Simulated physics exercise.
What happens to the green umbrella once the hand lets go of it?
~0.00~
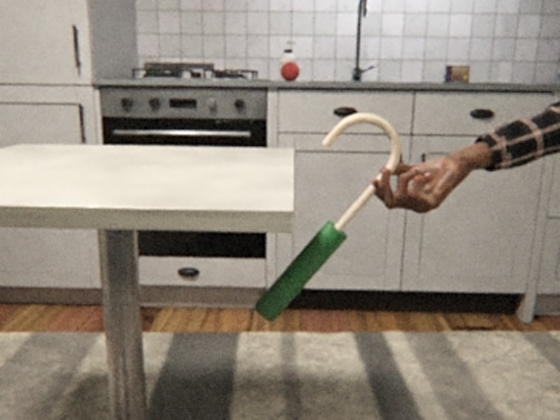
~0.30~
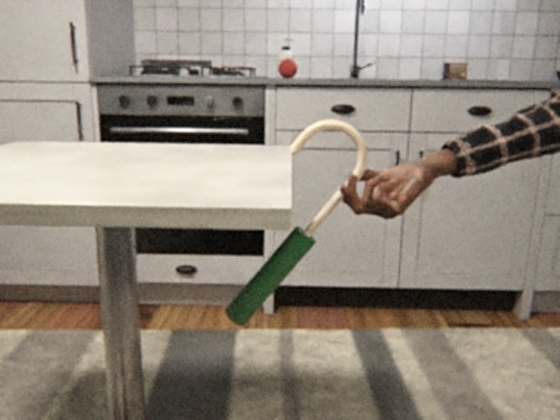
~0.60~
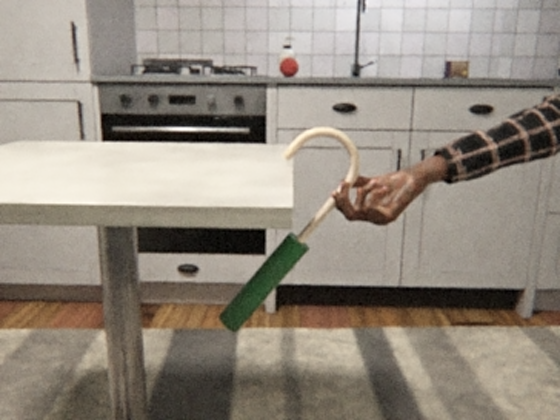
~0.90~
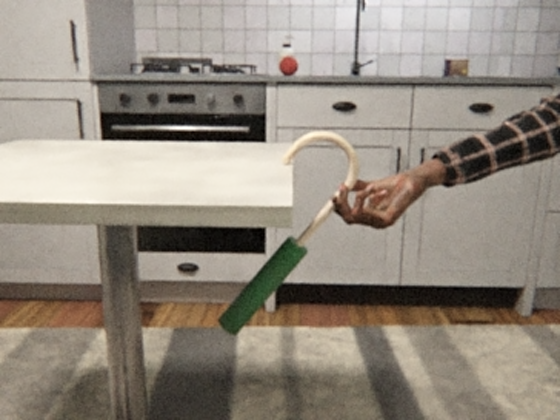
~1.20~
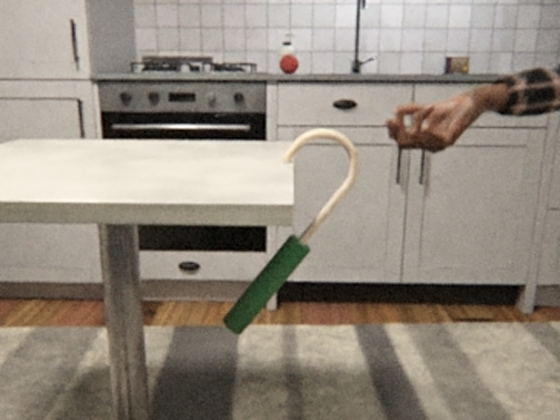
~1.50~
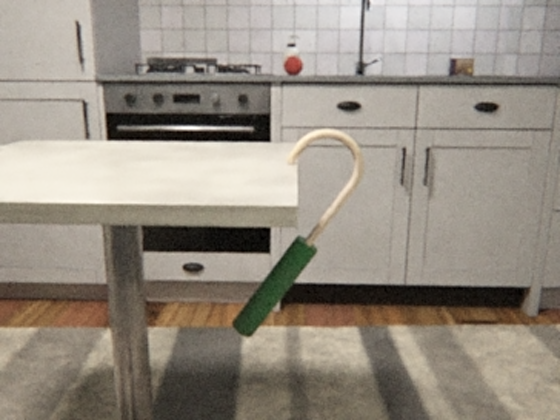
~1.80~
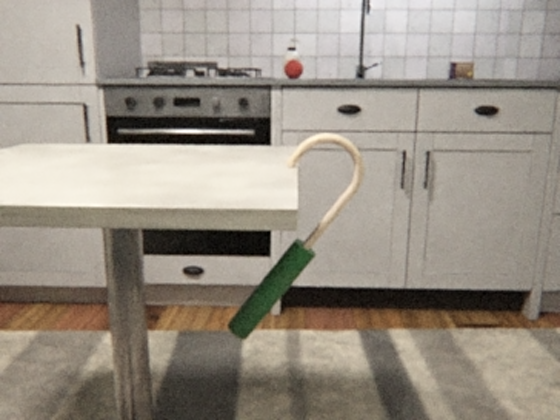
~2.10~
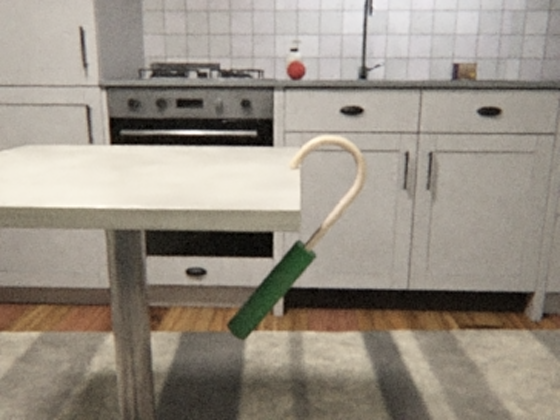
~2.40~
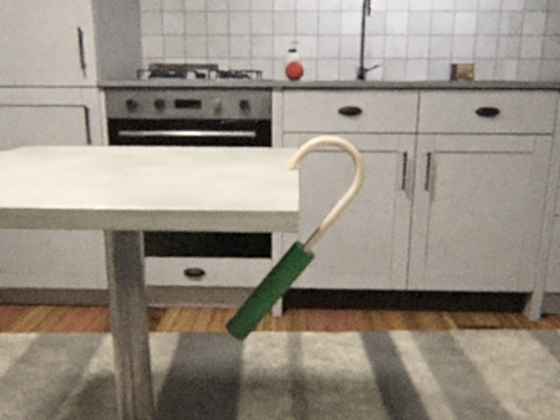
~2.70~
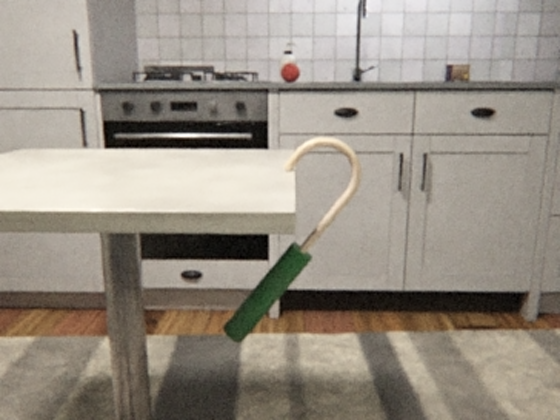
It stays hooked by its crook on the table edge, hanging there at a slant.
